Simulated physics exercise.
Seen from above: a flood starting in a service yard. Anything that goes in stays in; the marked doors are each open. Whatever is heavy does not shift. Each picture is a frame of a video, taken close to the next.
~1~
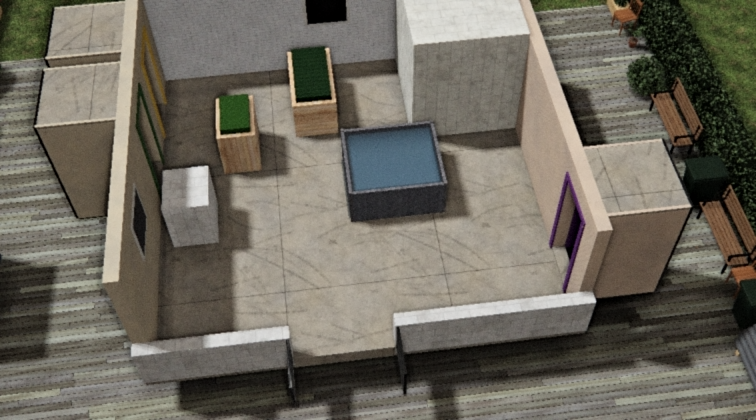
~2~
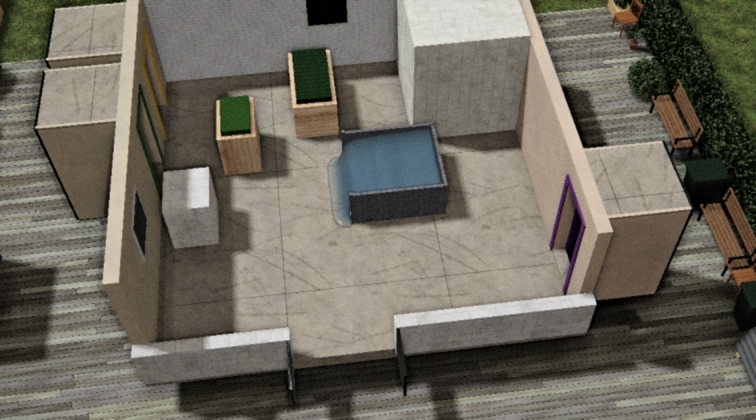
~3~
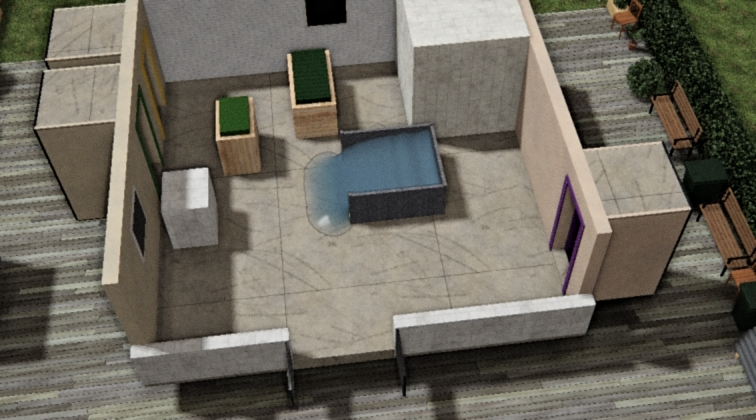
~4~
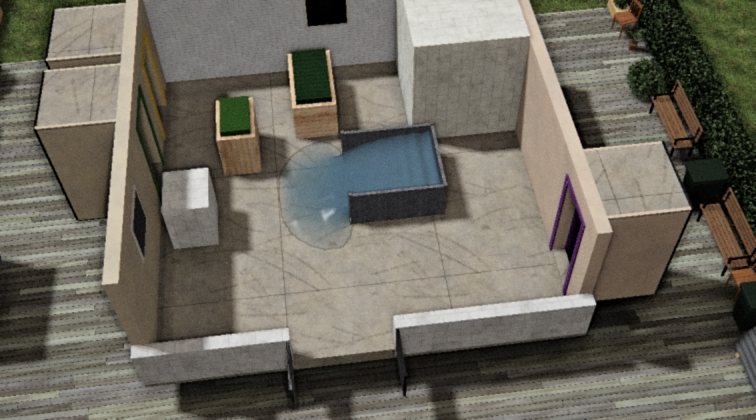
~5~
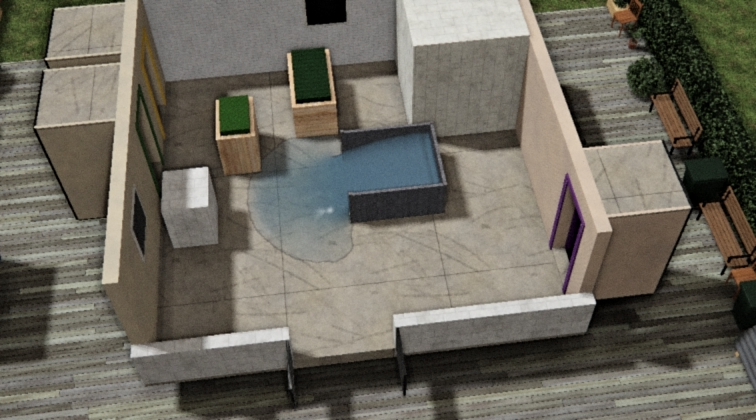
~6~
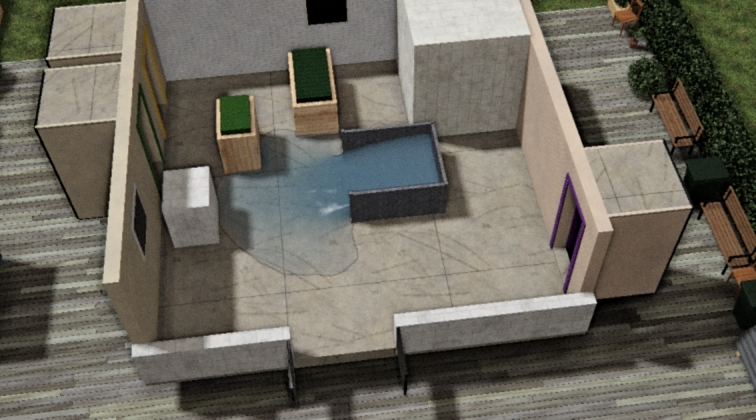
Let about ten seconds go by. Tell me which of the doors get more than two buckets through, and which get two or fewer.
Yellow door: Surpasses it; purple door: Never surpasses it; green door: Surpasses it.
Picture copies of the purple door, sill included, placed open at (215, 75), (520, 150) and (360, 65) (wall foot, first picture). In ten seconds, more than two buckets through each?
The three come out over, short and short.
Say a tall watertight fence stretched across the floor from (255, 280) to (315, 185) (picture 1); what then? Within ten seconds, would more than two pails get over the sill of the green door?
Note: Green sub-threshold.
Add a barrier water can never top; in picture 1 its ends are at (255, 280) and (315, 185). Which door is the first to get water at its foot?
The green door.
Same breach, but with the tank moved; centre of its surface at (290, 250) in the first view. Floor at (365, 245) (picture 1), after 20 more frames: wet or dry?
At that place: No water.
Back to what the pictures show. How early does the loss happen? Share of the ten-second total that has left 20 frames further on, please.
My guess would be around 50 percent.
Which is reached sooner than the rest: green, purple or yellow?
The green-painted one.
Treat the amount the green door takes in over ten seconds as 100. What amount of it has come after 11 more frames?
I make it 65 per cent.
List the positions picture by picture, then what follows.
In the first frame, the tank at (393, 159) is whole and still.
In the second frame, the front is at (341, 159), out from the gap at (349, 181).
In the third frame, the front is at (320, 157), out from the gap at (349, 183).
In the fourth frame, the front is at (302, 152), out from the gap at (349, 184).
In the fifth frame, water pours out at (349, 184) and has run to (254, 178).
In the sixth frame, the front is at (220, 190), out from the gap at (350, 184).
A moment on, water covers 30 % of the floor; the yellow door not reached, the purple door not reached, the green door over two buckets in.
Next, water covers 40 % of the floor; the yellow door wet at the sill, nothing in, the purple door not reached, the green door far over two buckets in.
Then, water covers 50 % of the floor; the yellow door wet at the sill, nothing in, the purple door not reached, the green door far over two buckets in.
Later, water covers 75 % of the floor; the yellow door over two buckets in, the purple door not reached, the green door far over two buckets in.
In the end, water covers 95 % of the floor; the yellow door over two buckets in, the purple door wet at the sill, nothing in, the green door far over two buckets in.
